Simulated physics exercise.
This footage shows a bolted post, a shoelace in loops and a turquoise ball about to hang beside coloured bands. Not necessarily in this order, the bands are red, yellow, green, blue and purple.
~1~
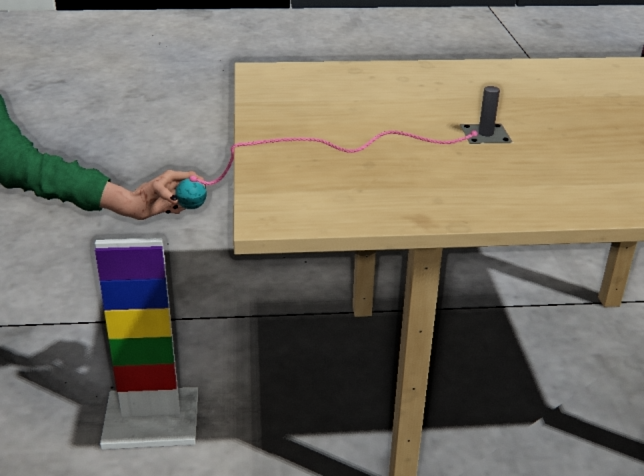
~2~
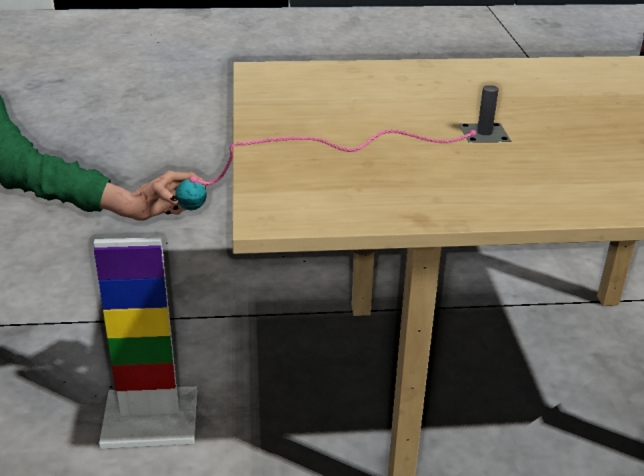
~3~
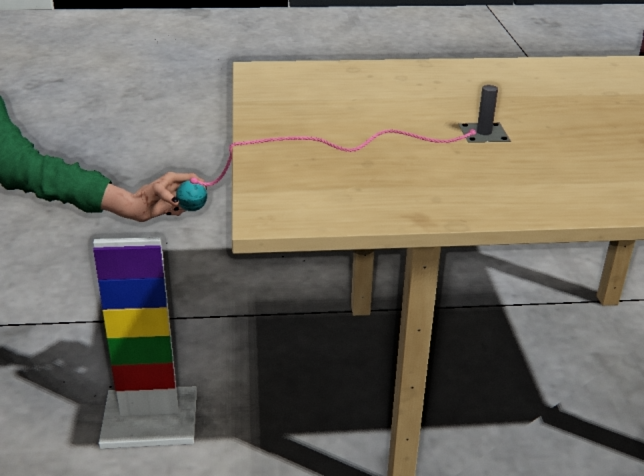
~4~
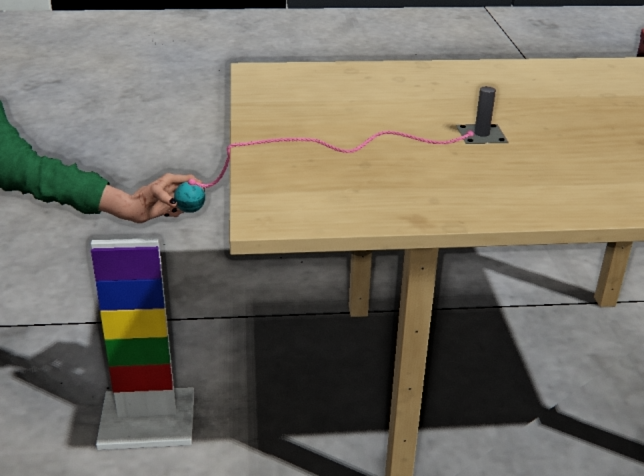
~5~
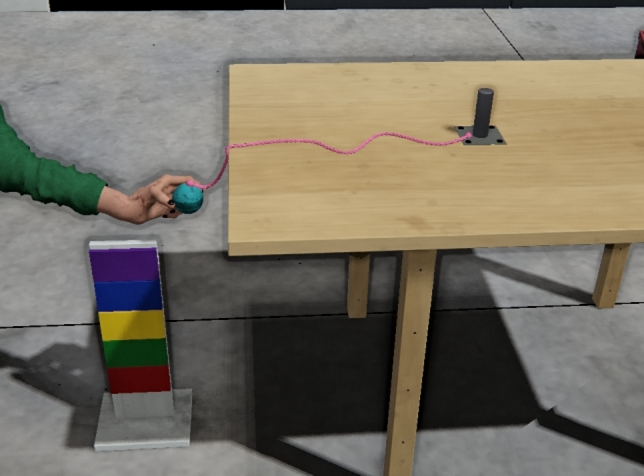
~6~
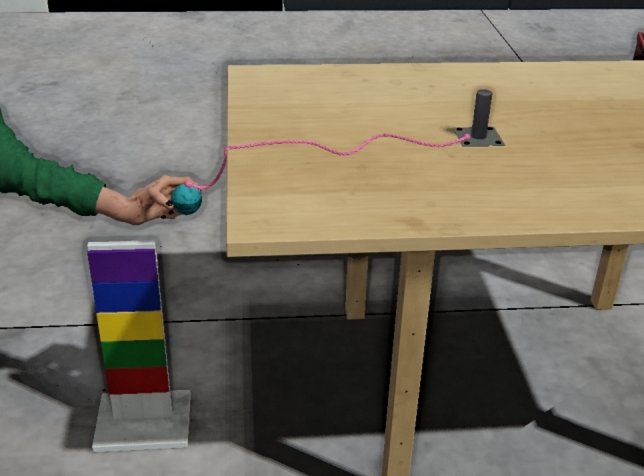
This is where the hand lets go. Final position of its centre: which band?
Band: Purple.
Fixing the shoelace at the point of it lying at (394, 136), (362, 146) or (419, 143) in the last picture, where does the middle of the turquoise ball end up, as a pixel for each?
First try (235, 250), second try (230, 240), third try (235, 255).
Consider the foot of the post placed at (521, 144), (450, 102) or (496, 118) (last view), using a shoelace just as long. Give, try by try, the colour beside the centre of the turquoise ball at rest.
In turn, no band, then purple, then above them all.
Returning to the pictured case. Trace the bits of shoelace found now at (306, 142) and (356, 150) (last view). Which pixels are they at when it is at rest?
They finish close to (265, 147) and close to (327, 144).
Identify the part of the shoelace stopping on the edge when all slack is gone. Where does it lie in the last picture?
You'll find it close to (269, 143).
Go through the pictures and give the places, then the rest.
Turquoise ball (191, 194); purple (130, 265); blue (134, 296); yellow (138, 324); green (142, 353); red (145, 379), in the first frame.
Turquoise ball (191, 195); shoelace through (455, 140) (392, 131) (353, 151) (300, 139) (234, 148), in the second frame.
Turquoise ball (192, 196), in the third frame.
Turquoise ball (189, 197); shoelace through (452, 142) (389, 133) (351, 152) (297, 140) (231, 149), in the fourth frame.
Turquoise ball (188, 199), in the fifth frame.
Turquoise ball (186, 199); shoelace through (449, 144) (386, 135) (347, 154) (294, 142) (228, 152), in the sixth frame.
Soon after, ball near (253, 252); level with purple.
After that, ball near (222, 259); level with purple.
In the end, ball near (233, 259); level with purple. Its middle rests at the purple band.
